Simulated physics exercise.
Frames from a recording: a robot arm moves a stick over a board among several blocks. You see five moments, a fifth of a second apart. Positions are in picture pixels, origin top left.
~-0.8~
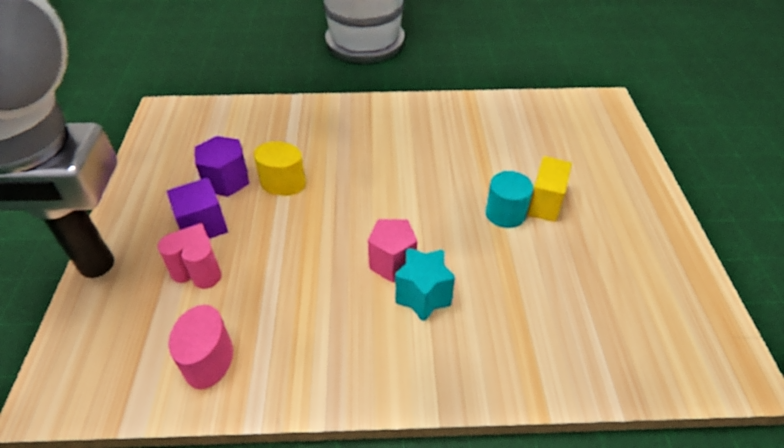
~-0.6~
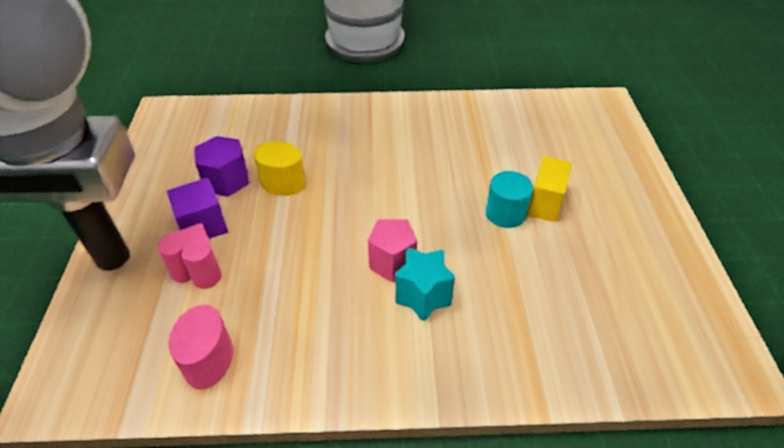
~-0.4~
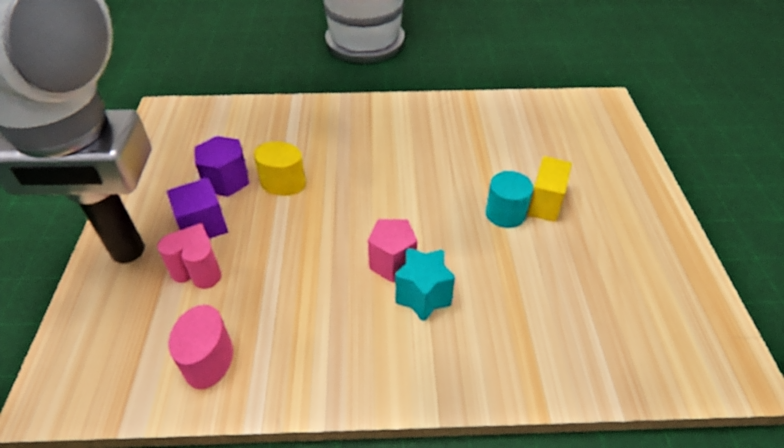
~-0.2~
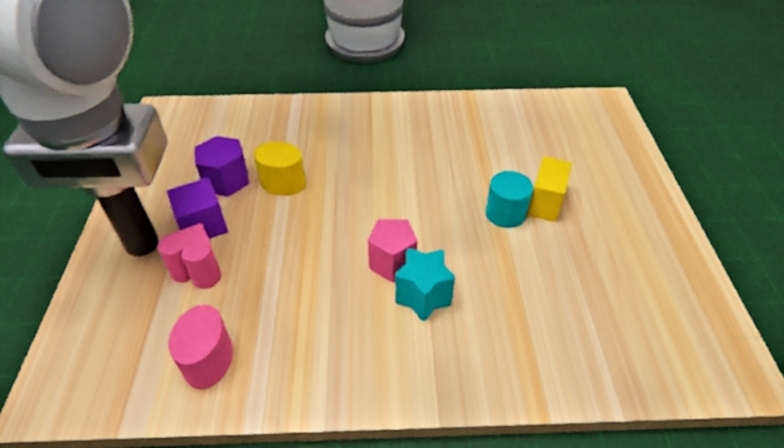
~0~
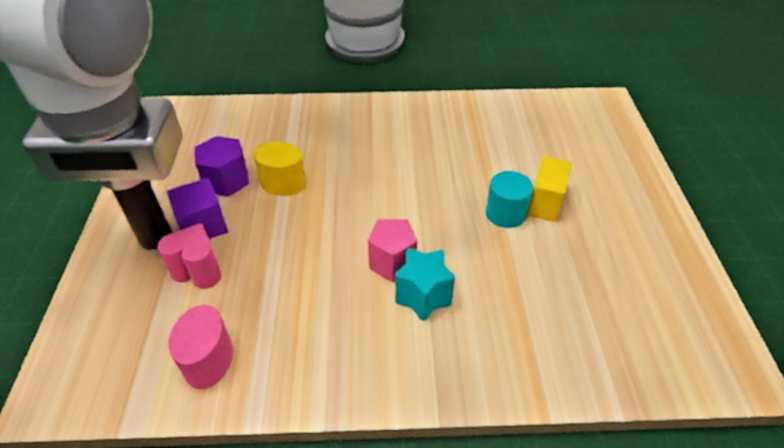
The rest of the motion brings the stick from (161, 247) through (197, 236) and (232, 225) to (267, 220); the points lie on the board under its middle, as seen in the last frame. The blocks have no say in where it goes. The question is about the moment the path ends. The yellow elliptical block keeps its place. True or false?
My answer: False.
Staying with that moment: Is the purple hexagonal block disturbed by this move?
It shifts.
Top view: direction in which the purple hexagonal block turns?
Viewed from the top, it goes anticlockwise.
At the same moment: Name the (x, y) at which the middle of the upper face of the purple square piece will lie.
About (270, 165).
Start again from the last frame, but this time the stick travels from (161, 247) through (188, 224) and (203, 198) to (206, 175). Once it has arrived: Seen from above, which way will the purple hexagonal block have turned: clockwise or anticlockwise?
Clockwise, from overhead.
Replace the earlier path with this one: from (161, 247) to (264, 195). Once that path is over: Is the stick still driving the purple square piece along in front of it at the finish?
It seems so.
The first path, step by step. One third of the way, stick (194, 226); purple square piece (215, 185), turned 20° anticlockwise; purple hexagonal block (219, 149).
Two thirds of the way, stick (230, 216); purple square piece (245, 173), turned 40° anticlockwise; purple hexagonal block (224, 143), turned 30° anticlockwise; yellow elliptical block (279, 152).
At the end, stick (265, 210); pink heart-shaped block not moved; purple square piece (270, 165), turned 65° anticlockwise; purple hexagonal block (224, 143), turned 30° anticlockwise; yellow elliptical block (291, 140), turned 25° anticlockwise.
